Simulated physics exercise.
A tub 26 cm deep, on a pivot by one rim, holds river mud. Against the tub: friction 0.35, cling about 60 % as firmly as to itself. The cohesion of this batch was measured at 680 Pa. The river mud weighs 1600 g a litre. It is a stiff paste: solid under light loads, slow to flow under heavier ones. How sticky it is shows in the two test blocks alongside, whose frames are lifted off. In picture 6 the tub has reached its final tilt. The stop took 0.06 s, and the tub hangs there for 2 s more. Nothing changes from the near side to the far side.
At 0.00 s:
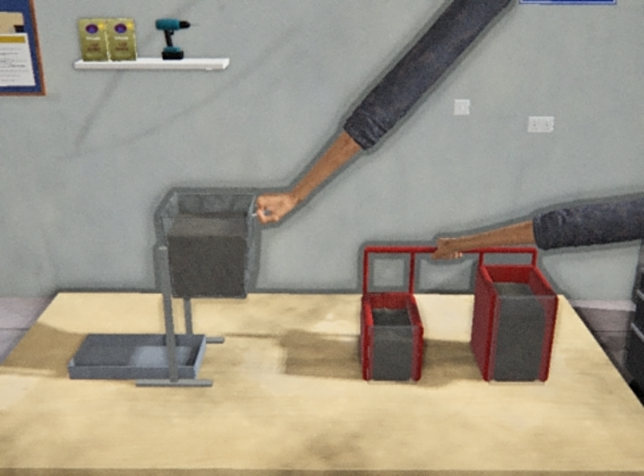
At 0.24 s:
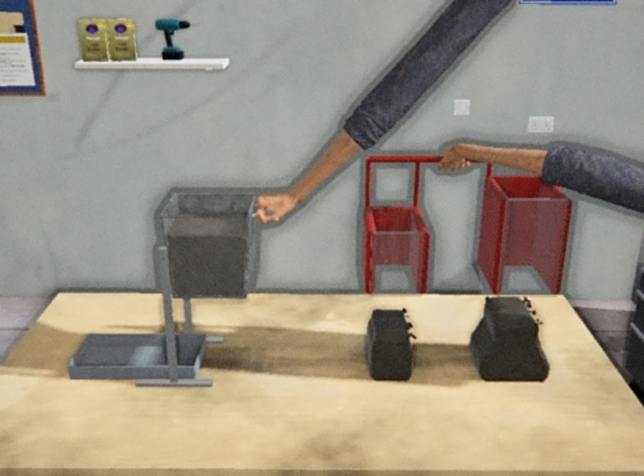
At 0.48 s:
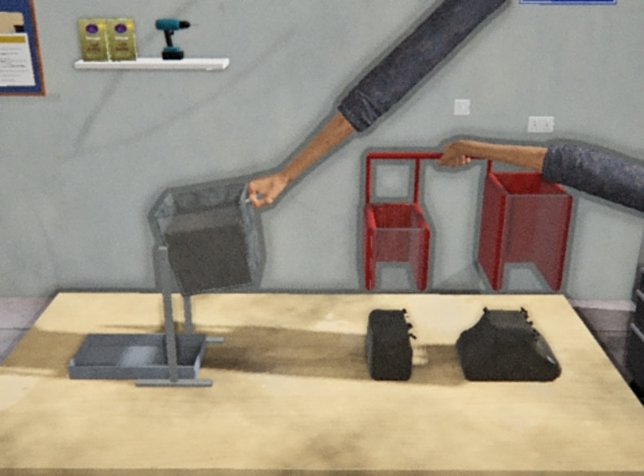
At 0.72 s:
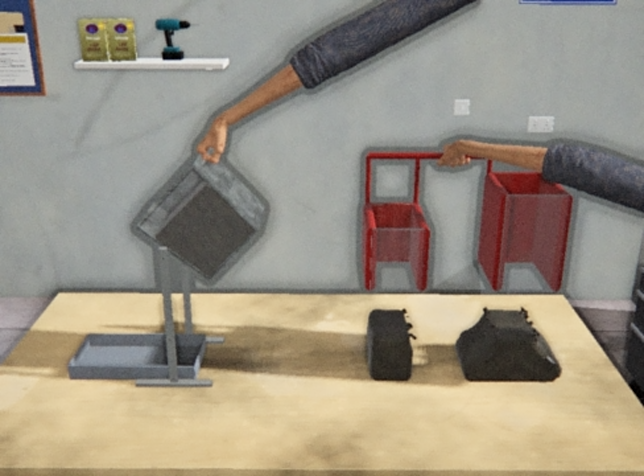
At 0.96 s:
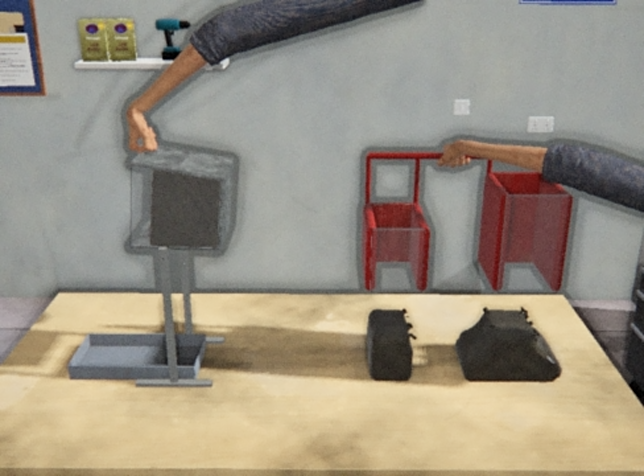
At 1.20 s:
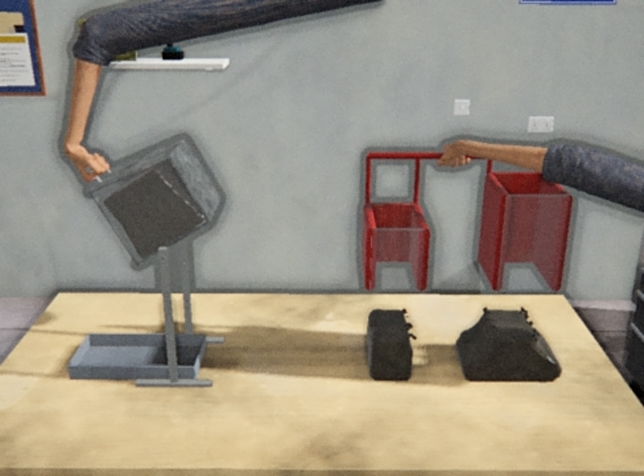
One hand lifting red moulds off two dark mud blocks, the right one slumping, while another turns a mud-filled tub leftward.
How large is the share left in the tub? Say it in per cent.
About 0 %.
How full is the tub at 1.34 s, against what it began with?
About 55 %.
After 1.34 s, the tub is at 117 degrees and holds 56 %.
After 1.51 s, the tub is at 117 degrees and holds 0 %.
After 1.68 s, the tub is at 117 degrees and holds 0 %.
After 1.85 s, the tub is at 117 degrees and holds 0 %.
After 3.20 s, the tub is at 117 degrees and holds 0 %.
